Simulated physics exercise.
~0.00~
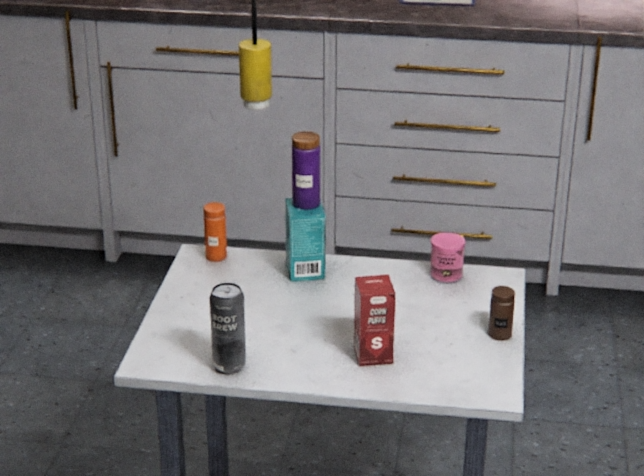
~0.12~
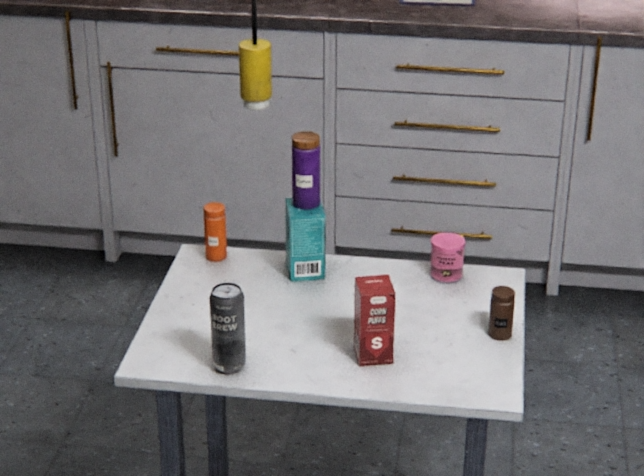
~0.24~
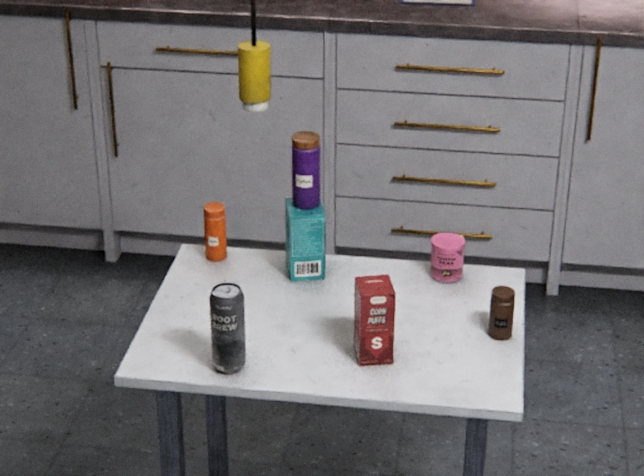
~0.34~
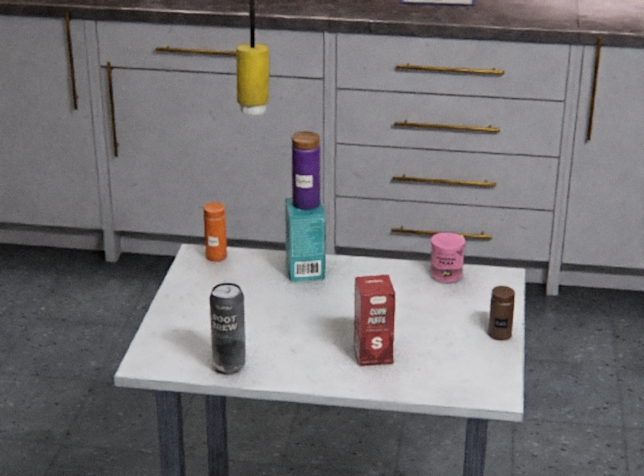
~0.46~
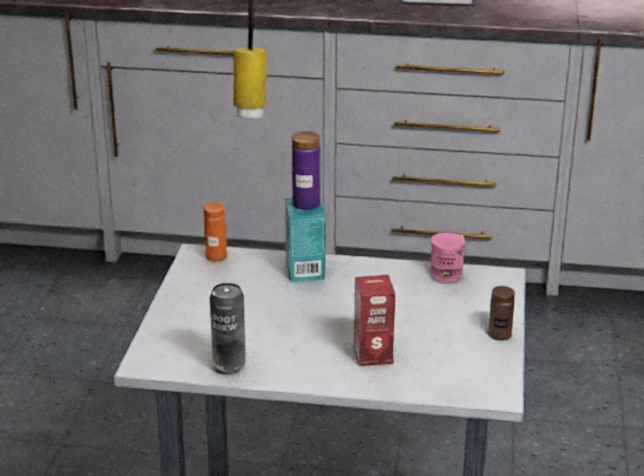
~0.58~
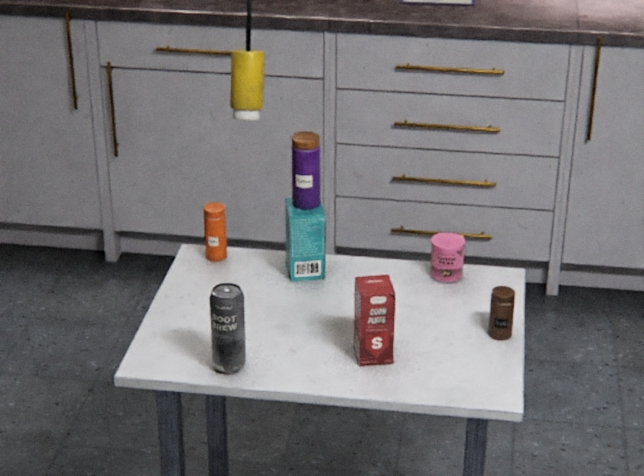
A yellow hanging lamp drifts slightly left above a white table of still containers.
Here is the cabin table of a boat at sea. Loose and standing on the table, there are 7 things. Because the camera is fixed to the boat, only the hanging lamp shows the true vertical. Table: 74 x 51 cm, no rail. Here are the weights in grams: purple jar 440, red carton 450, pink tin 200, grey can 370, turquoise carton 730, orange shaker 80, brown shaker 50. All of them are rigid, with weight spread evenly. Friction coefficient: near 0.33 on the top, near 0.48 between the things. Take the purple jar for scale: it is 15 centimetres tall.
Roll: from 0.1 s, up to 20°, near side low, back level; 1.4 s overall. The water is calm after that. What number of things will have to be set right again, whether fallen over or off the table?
The number is zero, nothing needs setting right.
By 0.88 s, boat heeled 19°, near side down.
By 0.98 s, boat heeled 17°, near side down; red carton 2 cm from its spot near (373, 325).
When it is over (2.0 s), all 7 within 5 cm of the start. In the last view, purple jar near (304, 175), red carton near (372, 327).
